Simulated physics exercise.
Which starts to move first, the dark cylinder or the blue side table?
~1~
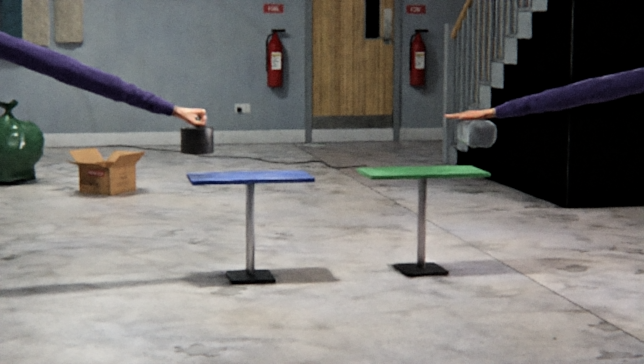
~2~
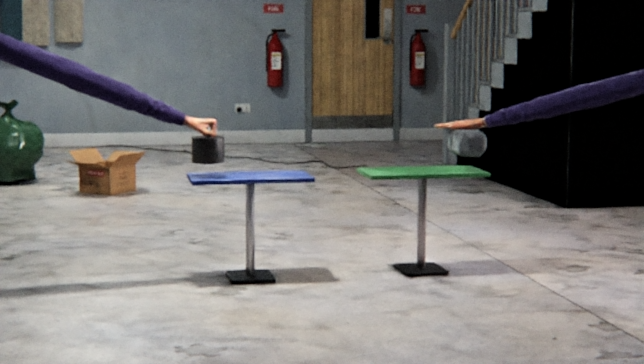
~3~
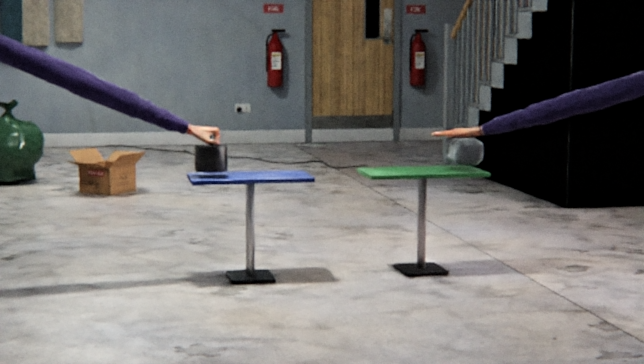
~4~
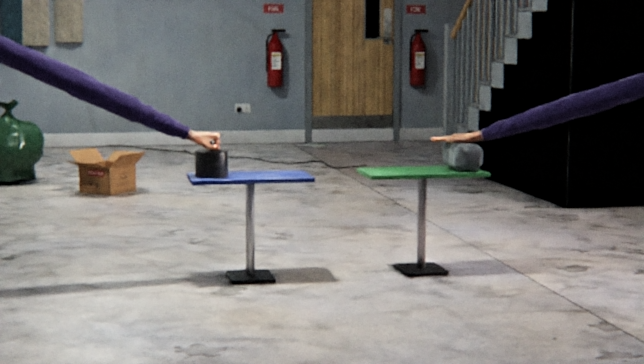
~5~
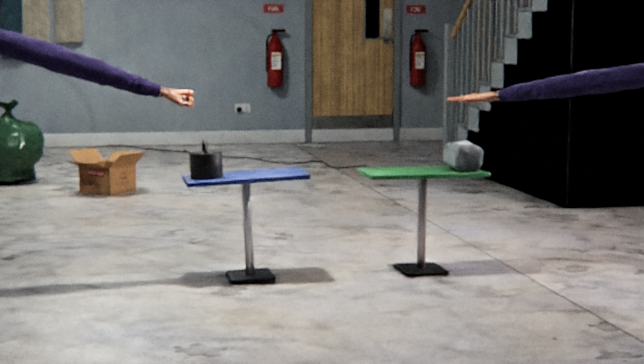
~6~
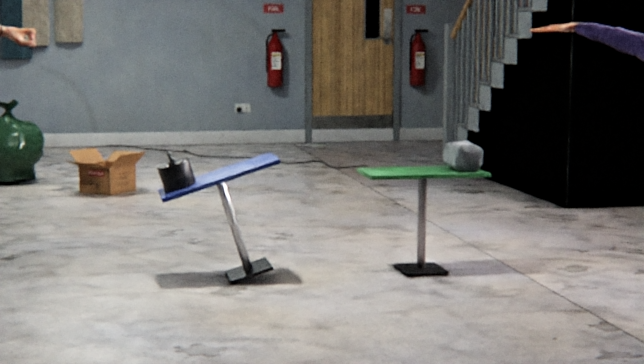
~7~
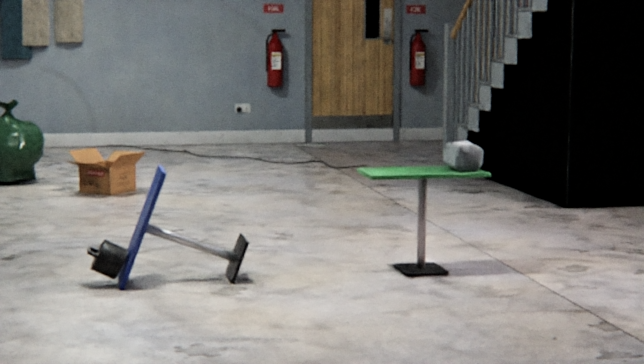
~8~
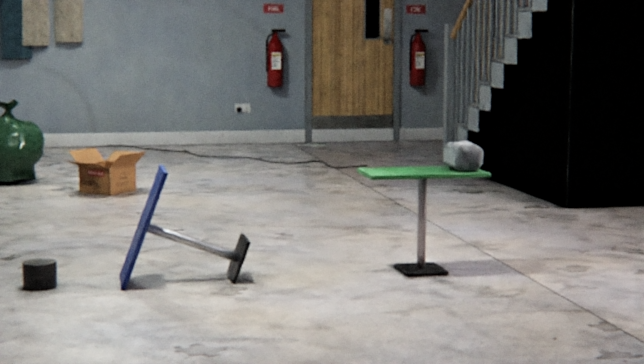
The dark cylinder moves first, as it is lowered by the hand while the blue side table is still standing in place. The table only starts to tip later, after the hand has let go.
